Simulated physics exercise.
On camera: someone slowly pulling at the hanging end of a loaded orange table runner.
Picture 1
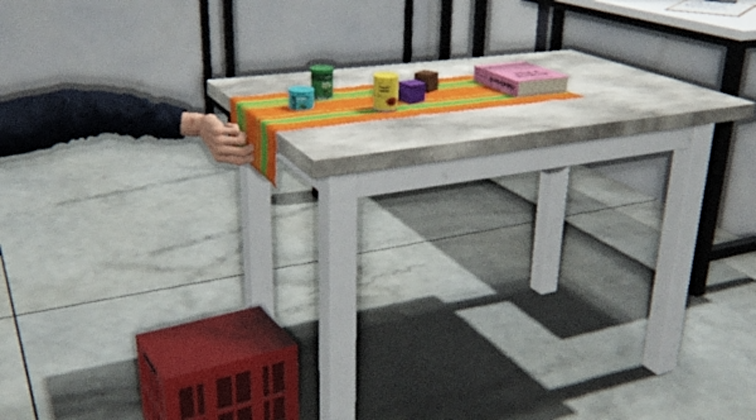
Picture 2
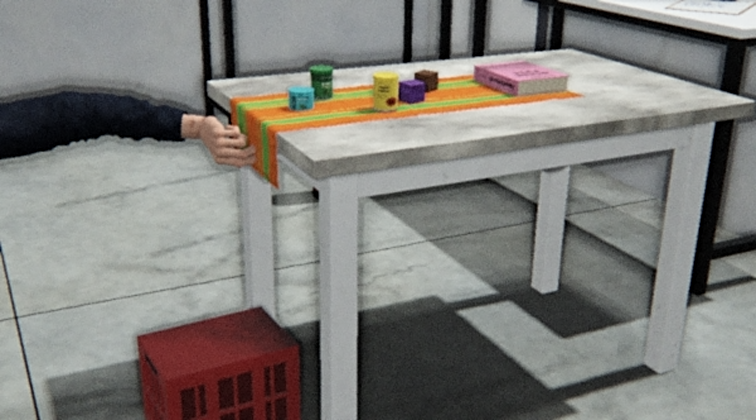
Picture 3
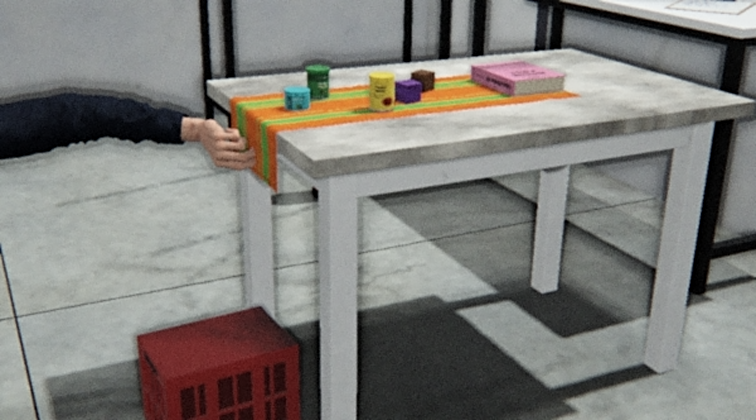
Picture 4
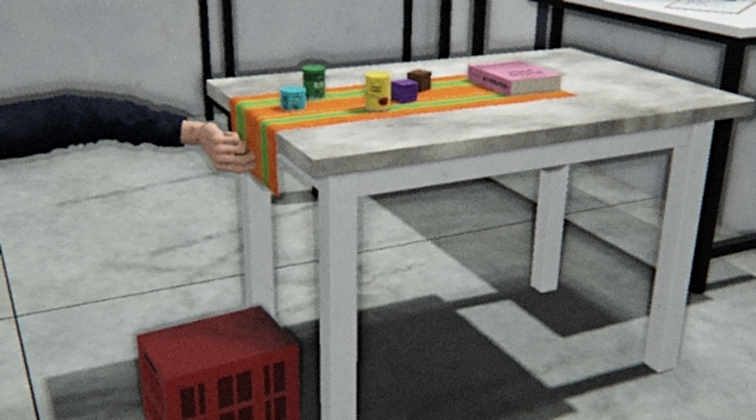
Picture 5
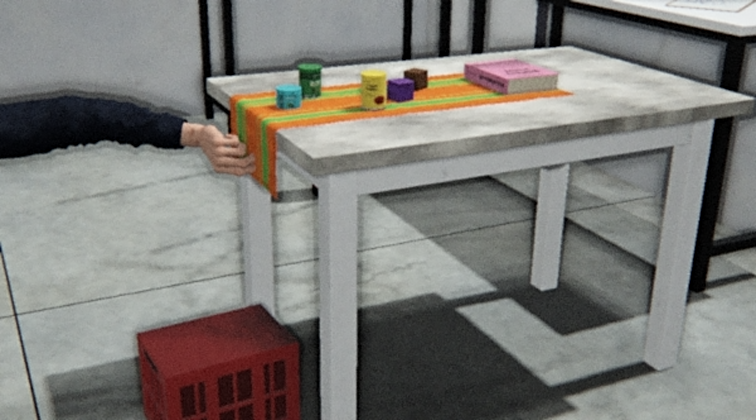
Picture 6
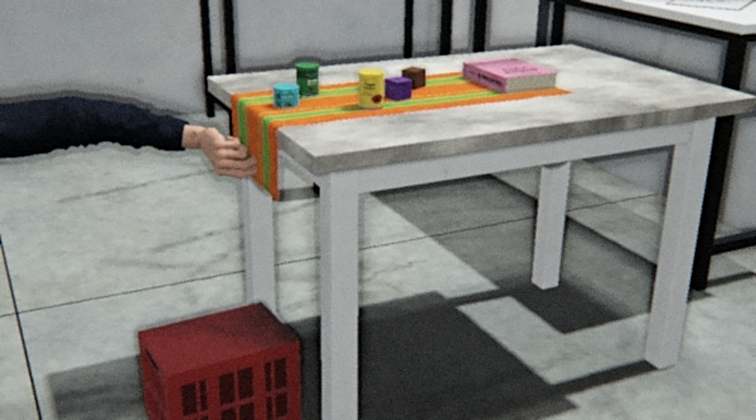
The clip shows a hand slowly pulling the hanging end of an orange striped runner down at a table's left side, as the pots, cans, cubes and pink box on it shift slightly left above a red crate.
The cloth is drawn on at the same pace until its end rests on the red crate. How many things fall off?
The workbench loses four.
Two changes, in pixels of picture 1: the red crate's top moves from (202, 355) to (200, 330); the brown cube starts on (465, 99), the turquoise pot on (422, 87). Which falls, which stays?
The brown cube holds on, the turquoise pot keeps its place on top.
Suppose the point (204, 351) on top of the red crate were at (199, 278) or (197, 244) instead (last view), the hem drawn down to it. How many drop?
Over the edge go 2 and 1.
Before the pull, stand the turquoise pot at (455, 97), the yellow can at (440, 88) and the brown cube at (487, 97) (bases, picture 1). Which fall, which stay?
The turquoise pot stays on; the yellow can stays on; the brown cube survives.
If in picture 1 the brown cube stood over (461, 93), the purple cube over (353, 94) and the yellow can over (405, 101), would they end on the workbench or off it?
The brown cube does not fall; the purple cube falls; the yellow can goes over.
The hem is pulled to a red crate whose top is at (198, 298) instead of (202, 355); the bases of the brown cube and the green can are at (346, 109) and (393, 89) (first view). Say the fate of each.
The brown cube comes down, the green can keeps its place on top.
Early on, hem near (255, 252); turquoise pot and green can gone.
Midway, hem near (255, 316); turquoise pot, green can, yellow can and purple cube gone.
Finally, hem on the crate; turquoise pot, green can, yellow can and purple cube gone. The count of fallen things is four.
